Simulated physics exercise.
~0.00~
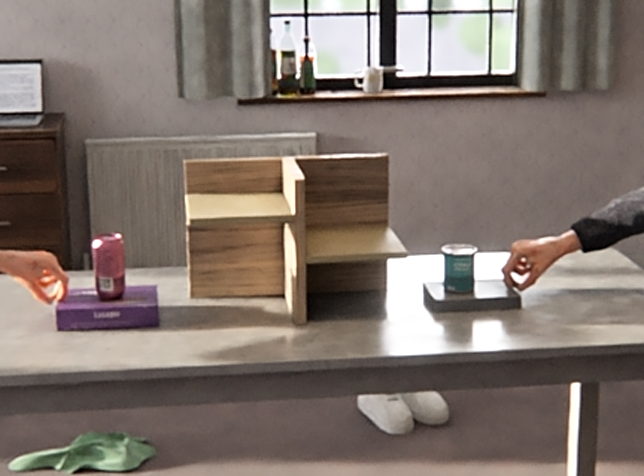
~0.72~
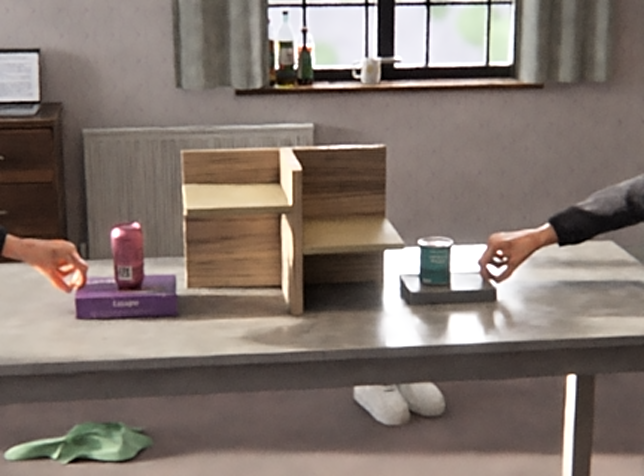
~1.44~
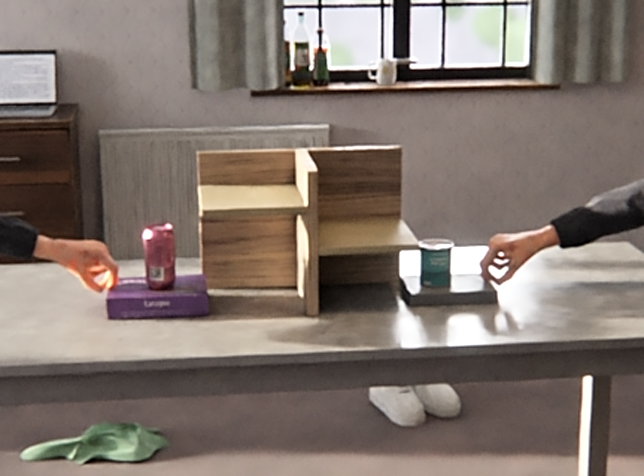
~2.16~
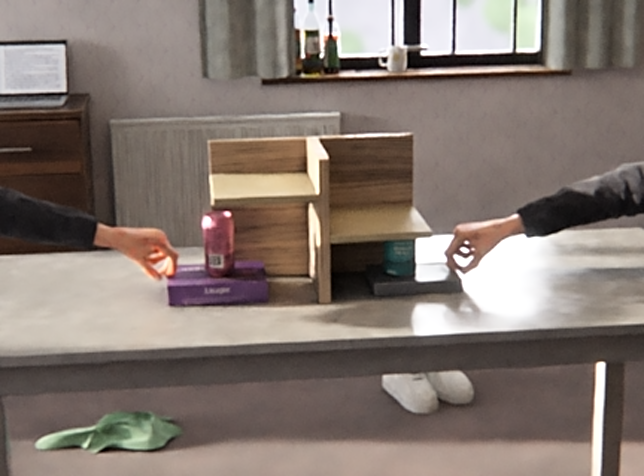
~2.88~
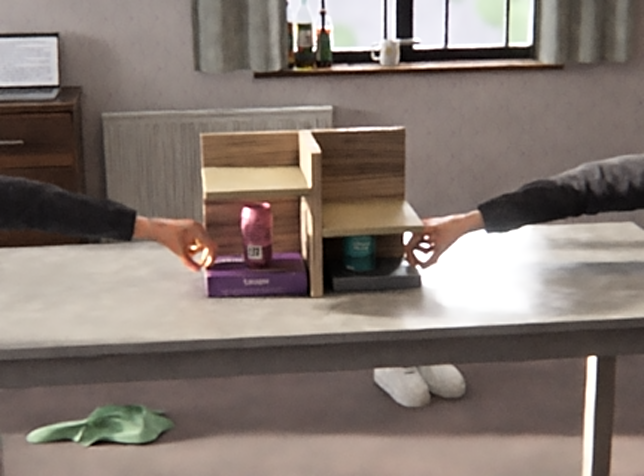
A pink can and a turquoise tin, pushed by hands on bases, slide under wooden shelves.
